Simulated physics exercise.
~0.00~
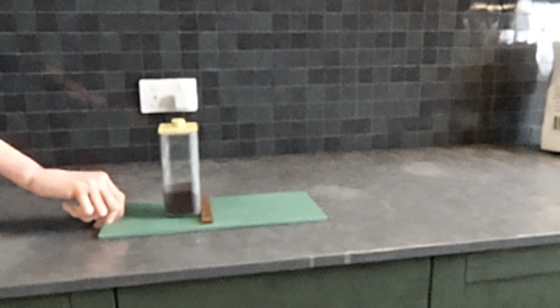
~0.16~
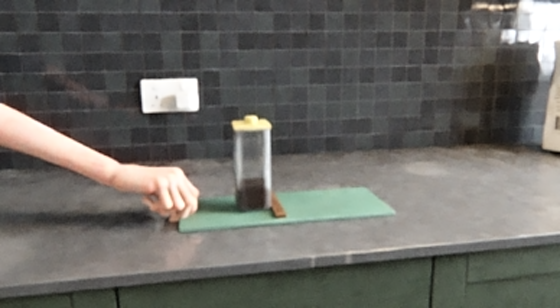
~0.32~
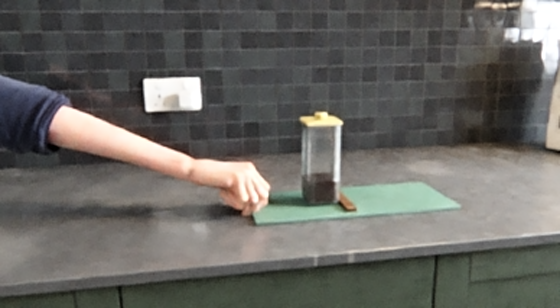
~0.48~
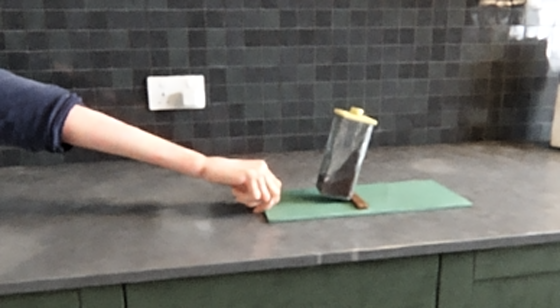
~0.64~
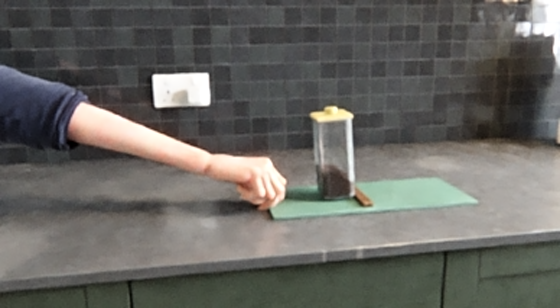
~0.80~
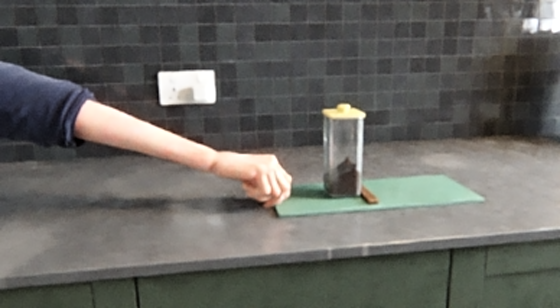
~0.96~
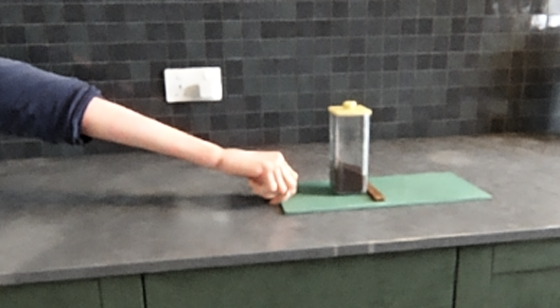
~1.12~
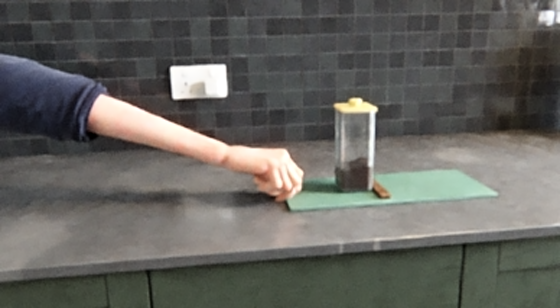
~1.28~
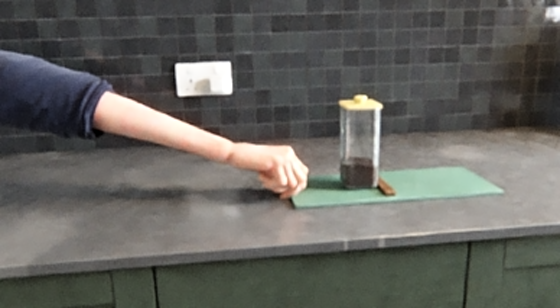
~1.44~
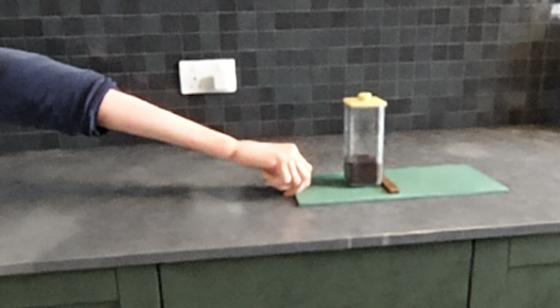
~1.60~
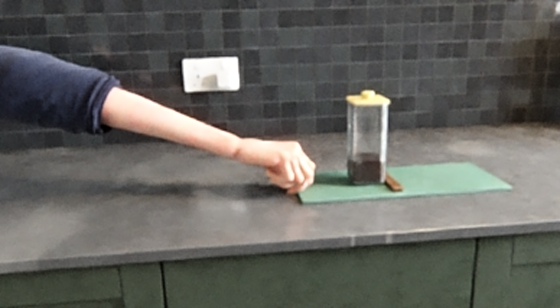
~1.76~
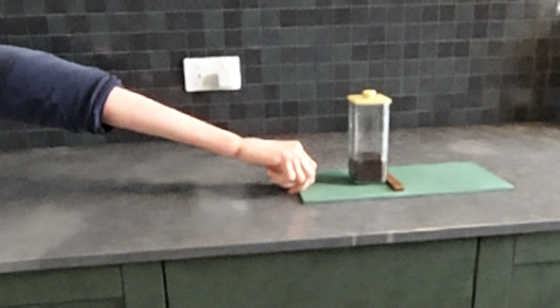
The video shows a hand sliding a green board to the right along a dark countertop, carrying a clear, yellow-lidded canister partly filled with dark contents beside a small brown strip. As the board stops, the canister tips rightward, then rocks back and stays standing upright.
